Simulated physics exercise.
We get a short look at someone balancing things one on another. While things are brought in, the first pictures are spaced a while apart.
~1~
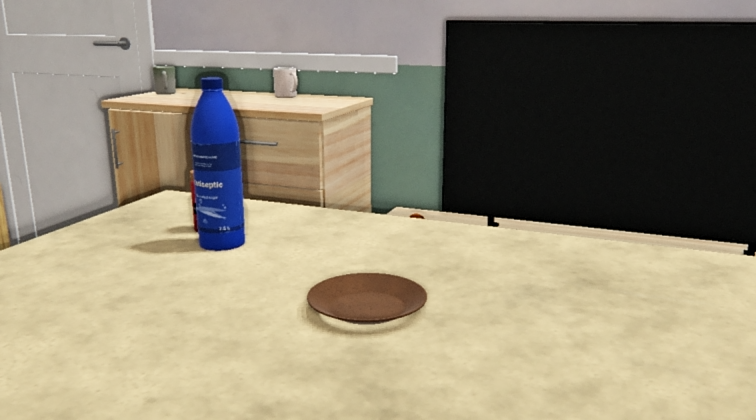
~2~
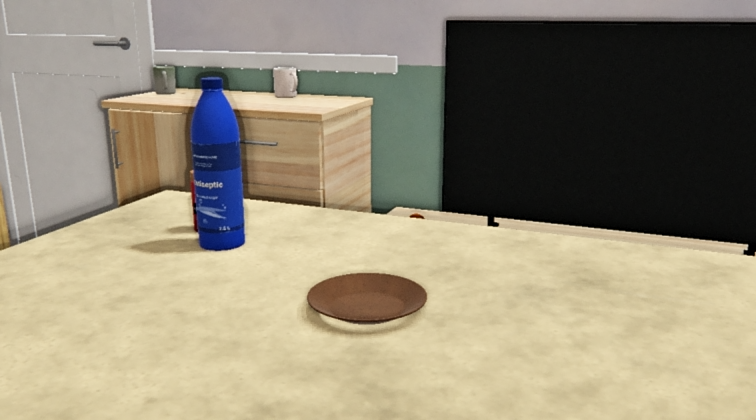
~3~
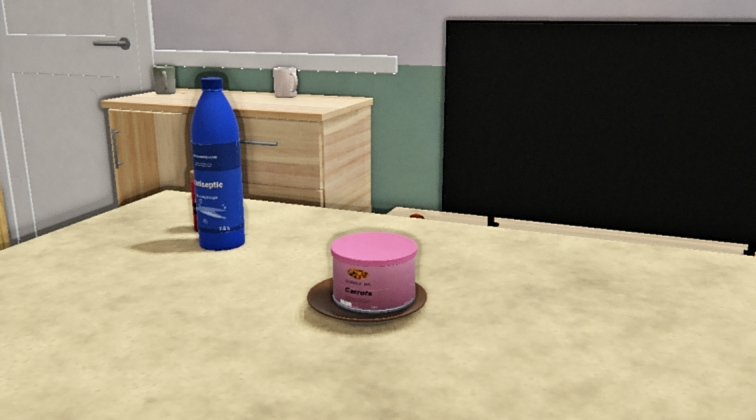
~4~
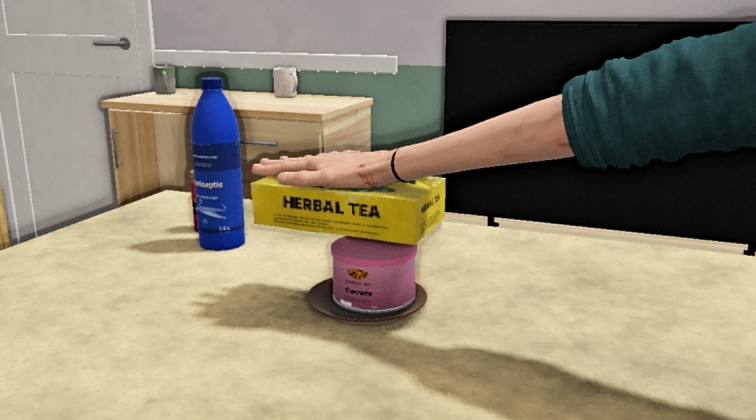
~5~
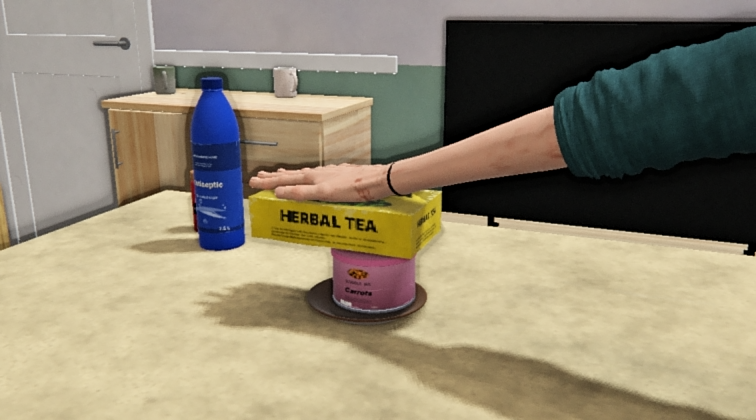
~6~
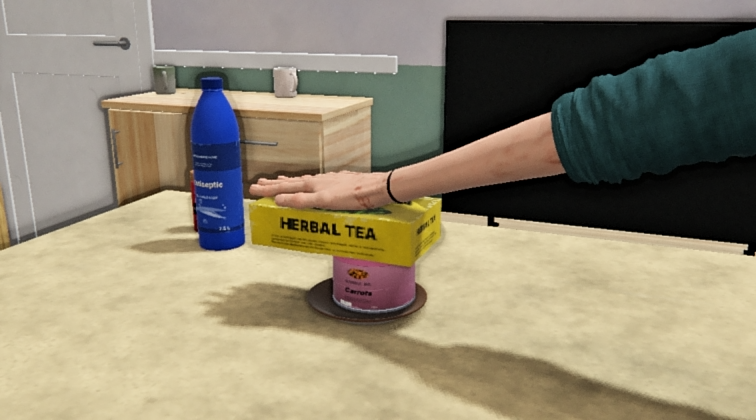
A yellow herbal tea box is lowered by a hand onto the pink tub.
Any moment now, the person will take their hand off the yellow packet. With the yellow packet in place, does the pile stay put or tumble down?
None of it tumbles.
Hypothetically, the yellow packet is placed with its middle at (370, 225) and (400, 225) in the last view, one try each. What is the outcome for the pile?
Case one: The pile stands firm; case two: It stands firm.
Then, 0.20 s on from there, no change.
Then, 0.50 s on from there, yellow packet resting near (347, 222).
In the end, all 5 unmoved. At the end, from the last picture's camera, yellow packet near (347, 222). The pile stays up.
